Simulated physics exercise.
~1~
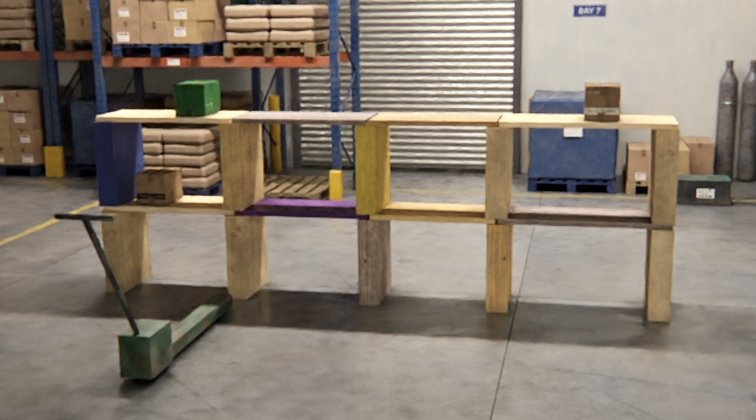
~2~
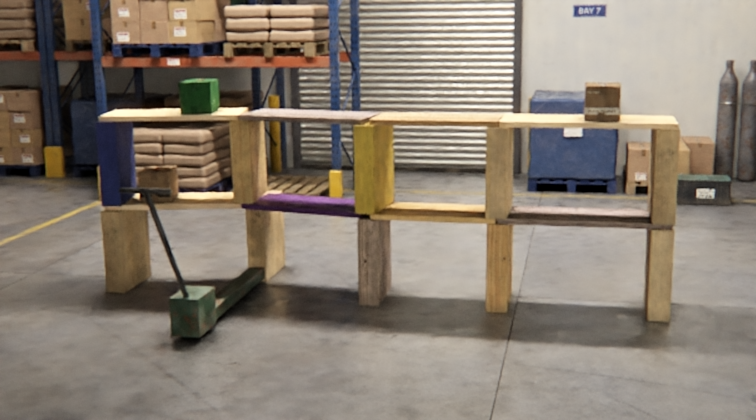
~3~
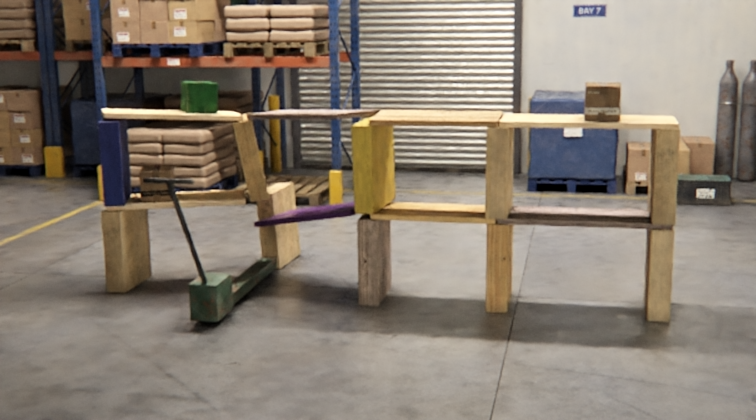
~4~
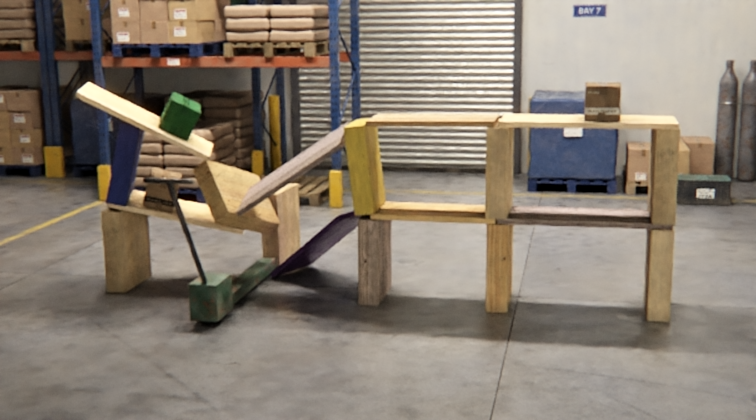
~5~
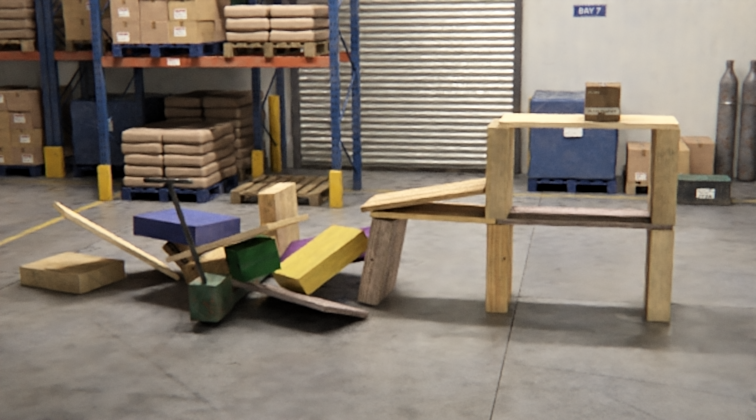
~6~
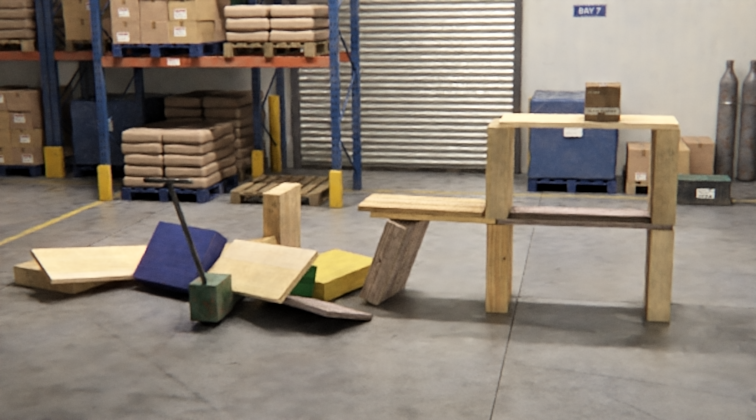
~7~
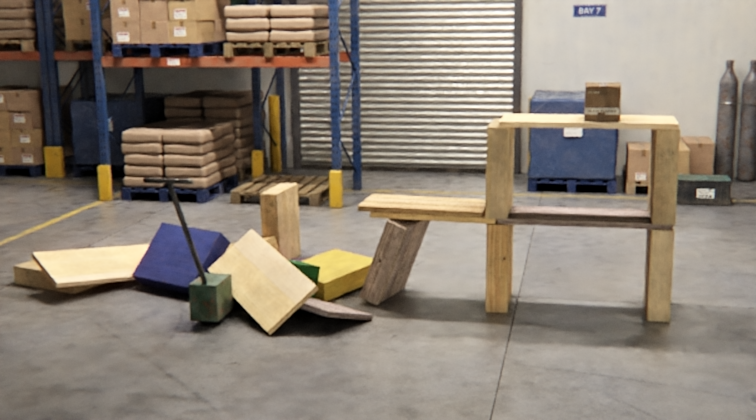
A low green jack with a long handle rolls in from the left across a warehouse floor, toward a two-tier rack of loose timber slabs and boards. It pushes against the foot of one upright, which shifts and leans, and the purple board beside it sags. The boards above tip, the green carton slides, and the left part folds down around the jack. The yellow and blue uprights topple onto their sides in the heap. At the end, the right section still stands with its small box on top, beside a low shelf propped on a leaning upright.
